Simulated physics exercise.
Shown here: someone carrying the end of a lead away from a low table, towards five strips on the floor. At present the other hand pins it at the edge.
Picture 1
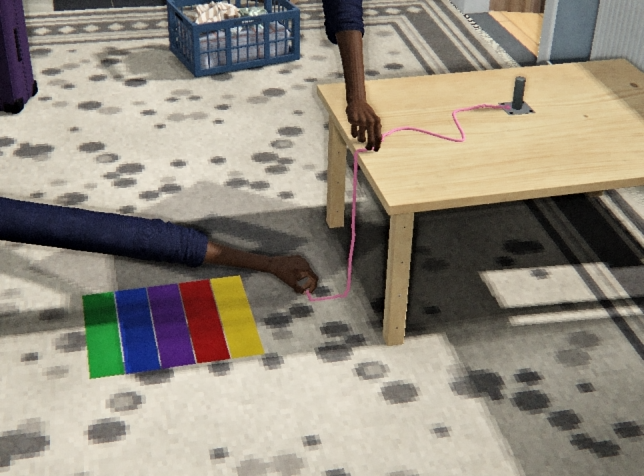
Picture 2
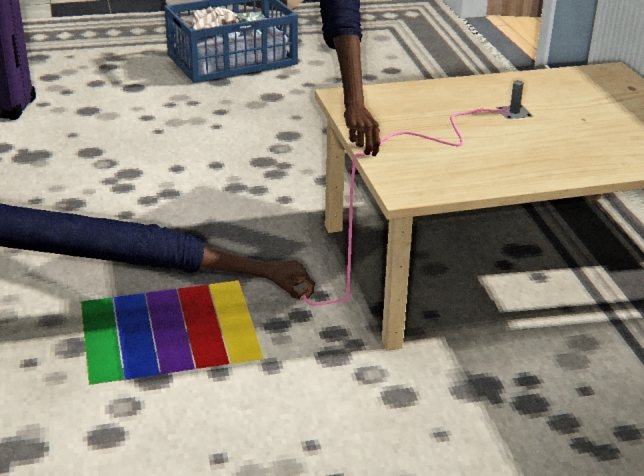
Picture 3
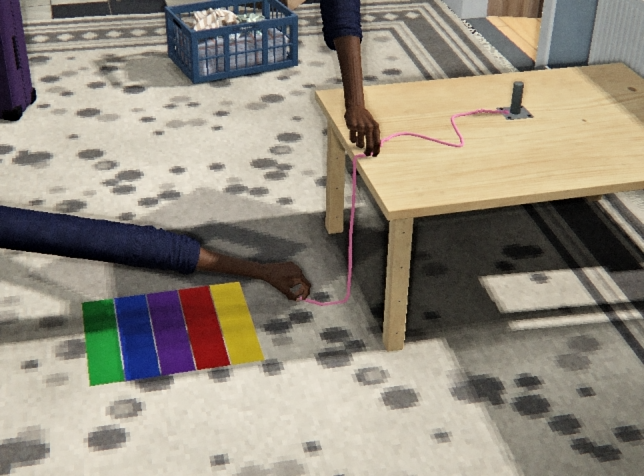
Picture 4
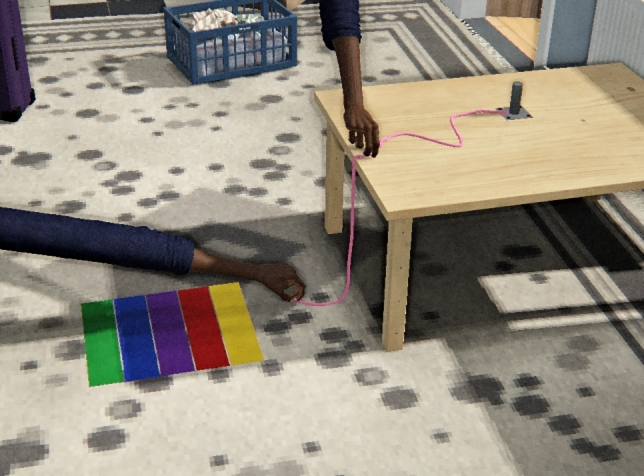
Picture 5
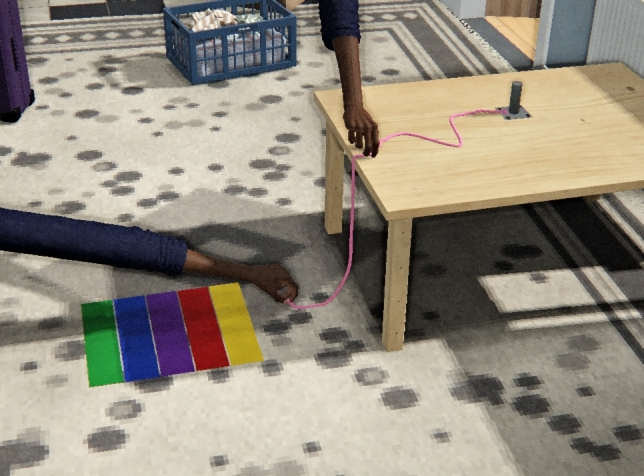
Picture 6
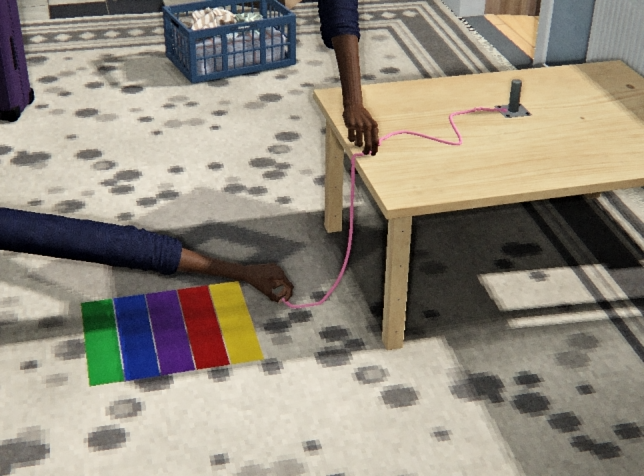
Beside a low table, one hand pins a pink lead while another draws its end slightly left.
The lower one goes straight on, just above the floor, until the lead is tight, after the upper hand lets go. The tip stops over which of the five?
Over the green strip.
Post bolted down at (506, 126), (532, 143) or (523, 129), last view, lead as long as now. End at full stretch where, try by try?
Estimated pixels per try: (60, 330); (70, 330); (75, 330).
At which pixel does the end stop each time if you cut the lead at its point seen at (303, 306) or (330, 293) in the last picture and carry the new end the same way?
One per try, the spots are (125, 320) and (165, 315).
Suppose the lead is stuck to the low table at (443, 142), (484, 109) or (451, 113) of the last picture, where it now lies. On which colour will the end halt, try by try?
Colours in order: Purple / green / green.
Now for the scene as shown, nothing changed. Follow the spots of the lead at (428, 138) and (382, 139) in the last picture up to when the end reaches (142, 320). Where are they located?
They end up somewhere around (370, 145) and (338, 181).
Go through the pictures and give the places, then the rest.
The first picture shows end (308, 291); yellow (244, 341); red (210, 346); purple (176, 350); blue (141, 355); green (106, 360).
The second picture shows end (305, 296); lead through (477, 110) (459, 135) (410, 133) (365, 154) (351, 221) (348, 284).
The third picture shows end (301, 298).
The fourth picture shows end (295, 299); lead through (476, 111) (459, 136) (410, 135) (365, 156) (352, 222) (348, 285).
The fifth picture shows end (288, 300).
The sixth picture shows end (283, 299); lead through (475, 109) (458, 134) (409, 133) (364, 154) (351, 221) (336, 284).
Soon after, end near (142, 320); over blue.
After that, end near (109, 324); over green.
At the stop, end near (91, 327); over green. The green one.
